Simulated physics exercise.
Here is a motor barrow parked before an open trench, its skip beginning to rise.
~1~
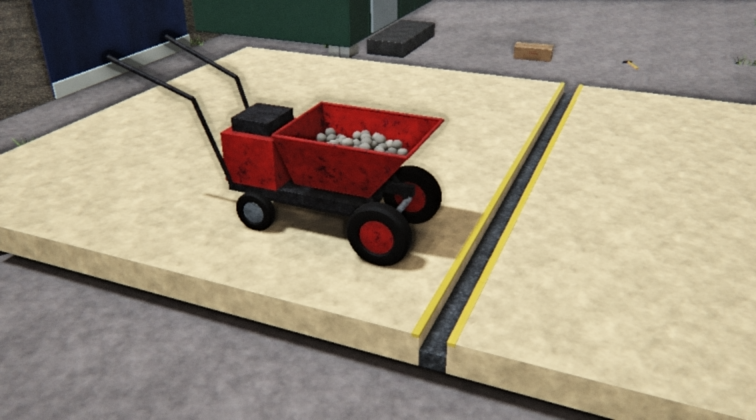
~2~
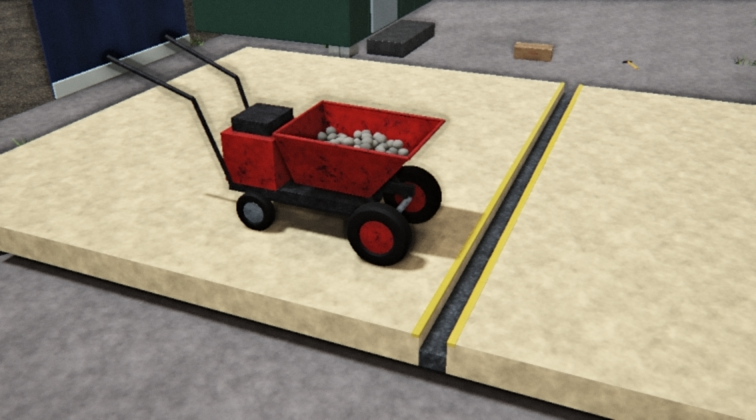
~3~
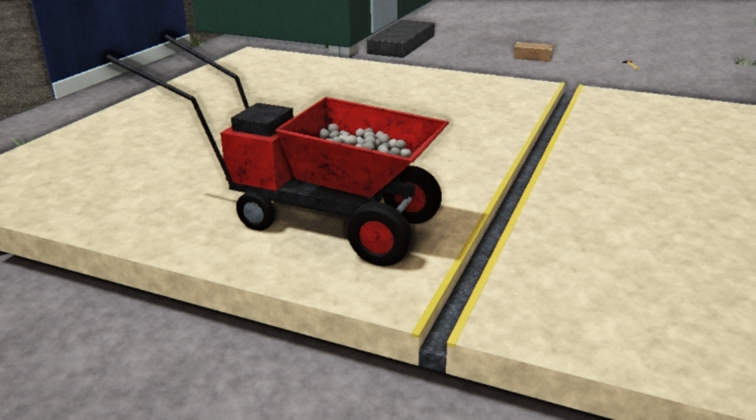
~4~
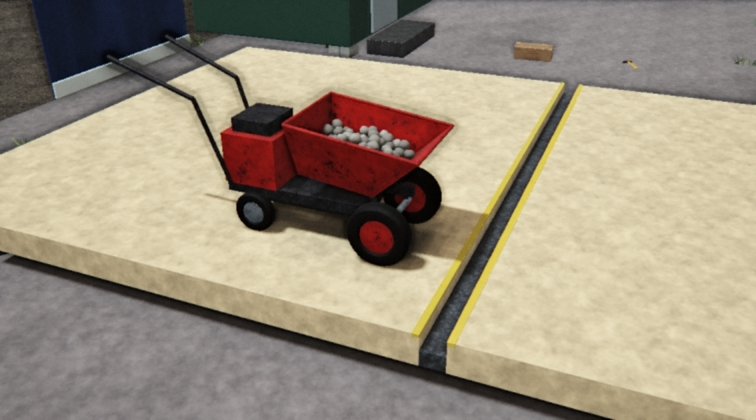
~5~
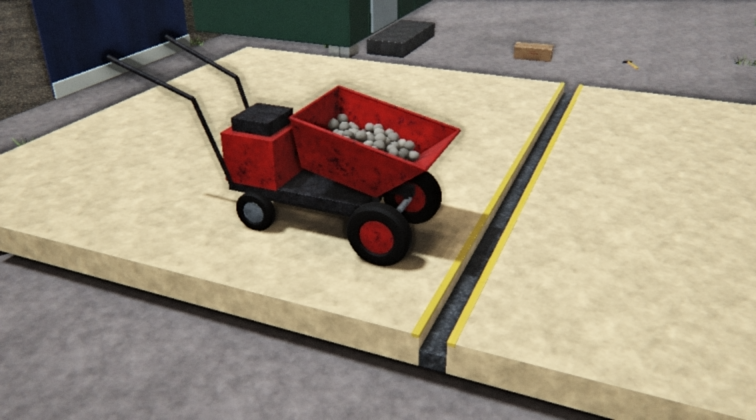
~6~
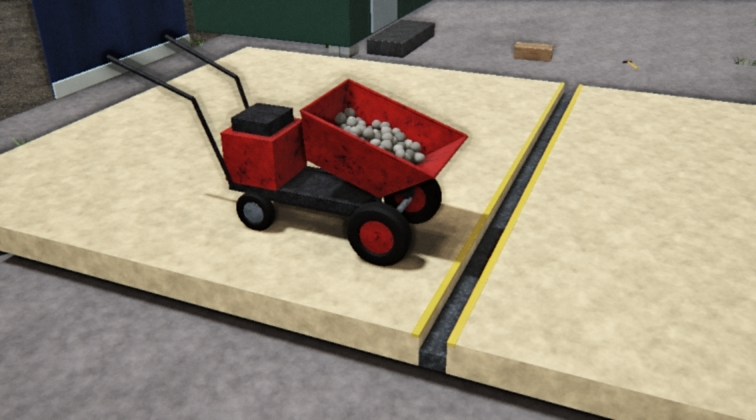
Before a narrow trench, a parked red motor barrow slowly tilts its skip of pebbles forward.
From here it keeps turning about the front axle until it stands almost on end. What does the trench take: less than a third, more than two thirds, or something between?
It catches under a third.
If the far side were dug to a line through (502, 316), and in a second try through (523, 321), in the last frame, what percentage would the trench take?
About 80 and 90 per cent.
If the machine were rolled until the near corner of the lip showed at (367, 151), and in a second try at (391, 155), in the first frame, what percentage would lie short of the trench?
Roughly 20 per cent, and 0 per cent.
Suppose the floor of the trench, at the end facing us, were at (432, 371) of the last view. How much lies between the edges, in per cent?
Roughly 10 in a hundred.
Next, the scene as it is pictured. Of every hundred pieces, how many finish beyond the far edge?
Roughly 85 in a hundred.
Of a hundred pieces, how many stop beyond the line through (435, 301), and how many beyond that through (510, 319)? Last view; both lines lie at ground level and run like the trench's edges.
Near 90 % and 40 %.
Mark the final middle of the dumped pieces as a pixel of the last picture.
At about (524, 261).
Soon, skip tipped steeply; all in the skip.
A while on, skip tipped right over; about two thirds in the skip; a stray few in or heaped over the trench; about a third beyond it; a stray few falling.
Towards the end, skip tipped right over; a small part in the skip; a small part in or heaped over the trench; most beyond it.
Finally, skip tipped right over; a small part in the skip; a small part in or heaped over the trench; most beyond it.
